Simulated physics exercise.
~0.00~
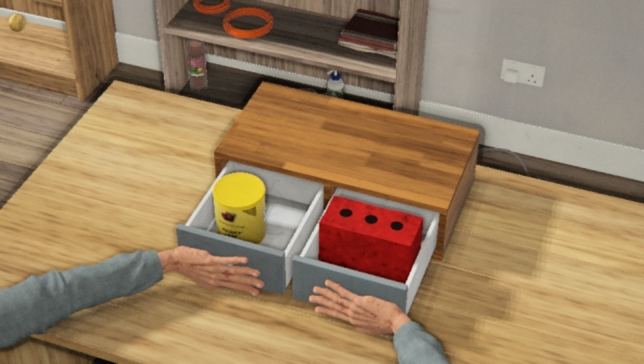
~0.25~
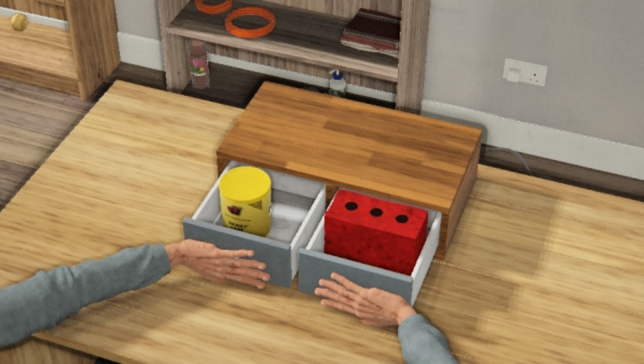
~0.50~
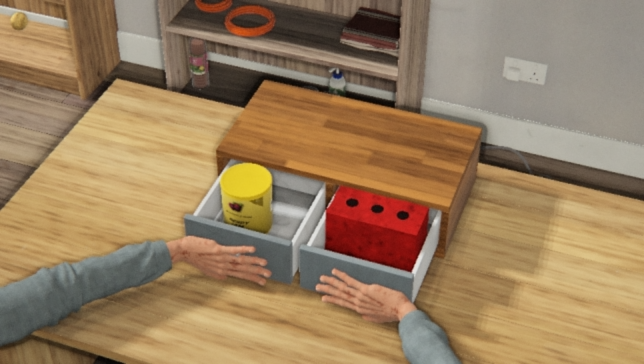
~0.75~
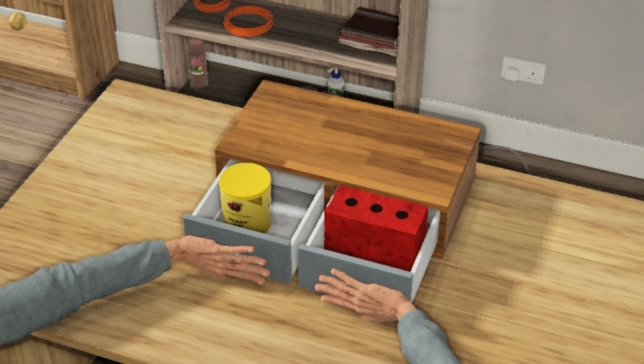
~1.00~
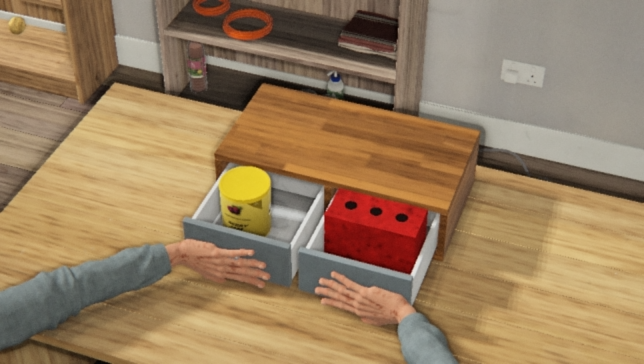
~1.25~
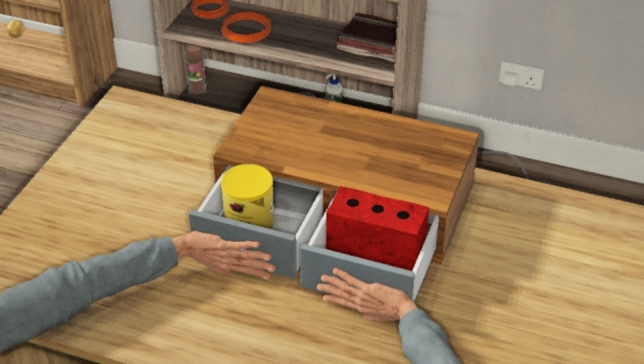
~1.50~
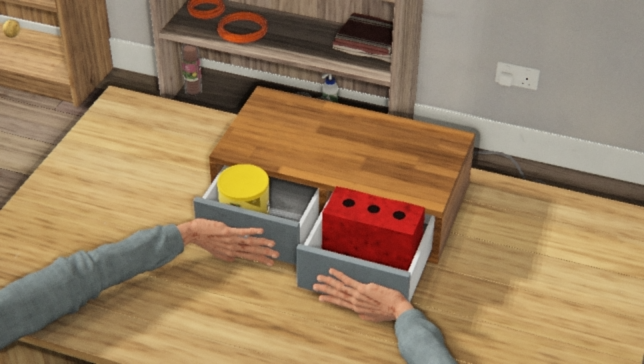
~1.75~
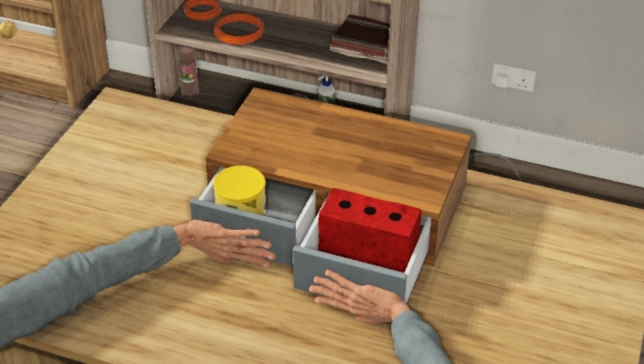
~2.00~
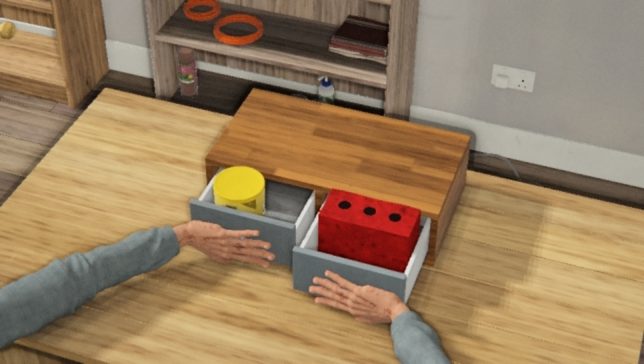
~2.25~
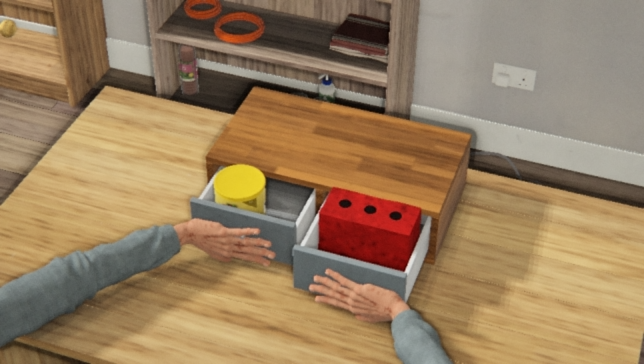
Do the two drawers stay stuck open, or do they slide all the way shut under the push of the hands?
Both drawers stay stuck open. The left and the right one each move in only a little, then stop with the hands still against them.
Two hands pushed at the open drawers of a low wooden cabinet, one holding a yellow tub and the other a red brick. Both drawers slid in slightly, the left going a bit further, then stopped and were still open at the end.
